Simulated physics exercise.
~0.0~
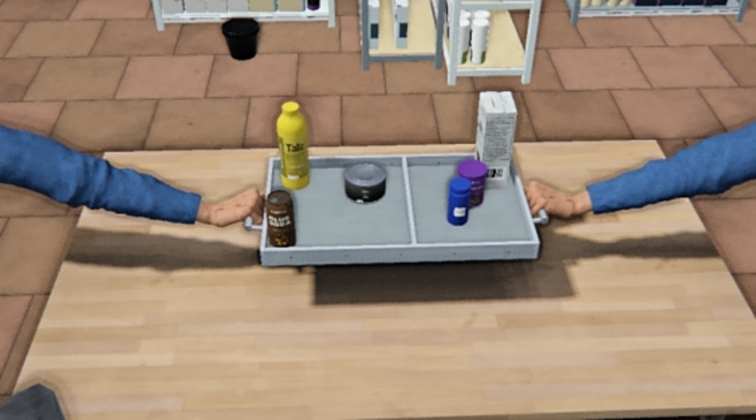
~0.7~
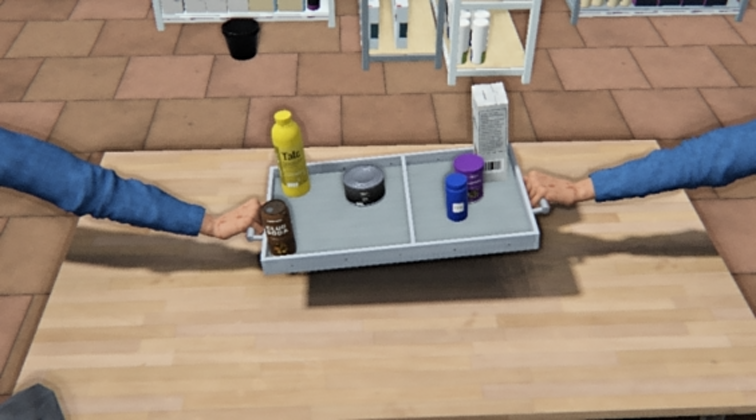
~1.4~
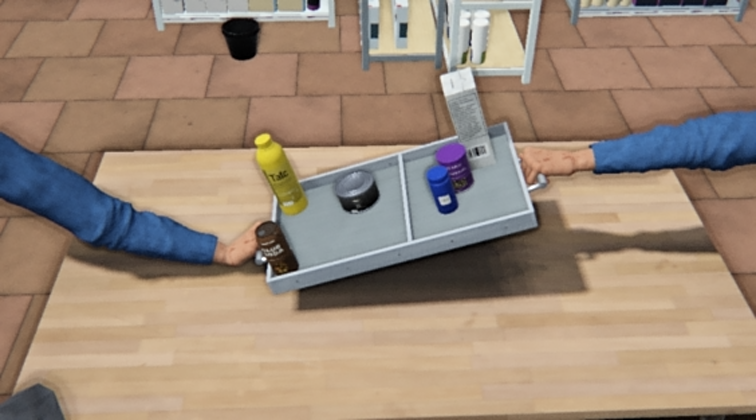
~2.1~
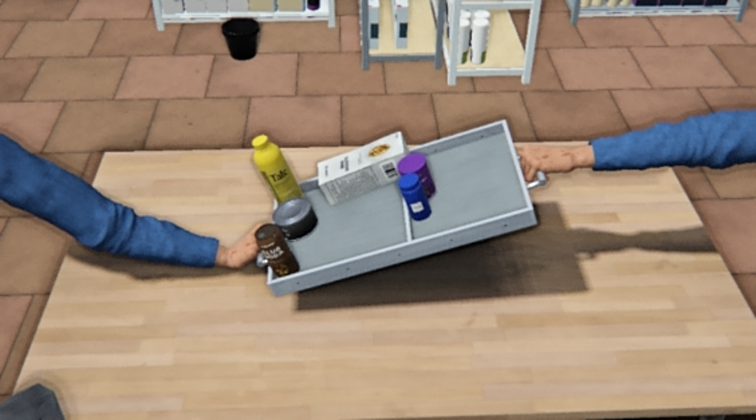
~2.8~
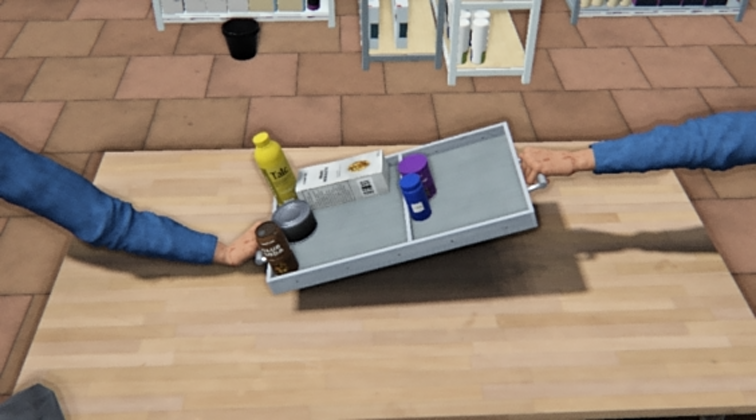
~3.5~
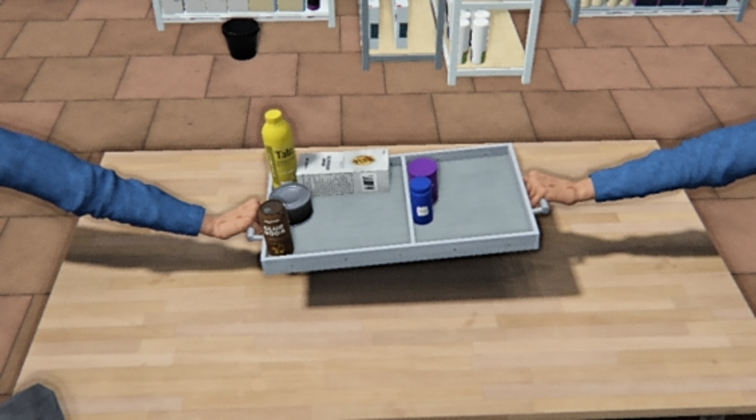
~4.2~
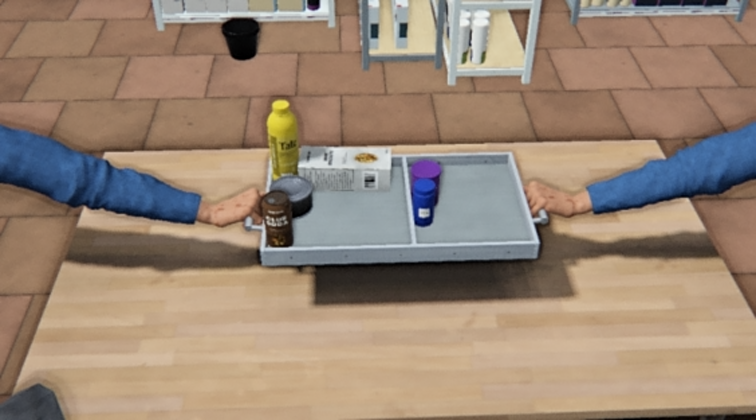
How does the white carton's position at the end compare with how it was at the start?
At the start the white carton stands upright at the right of the tray. At the end it lies on its side in the left part.
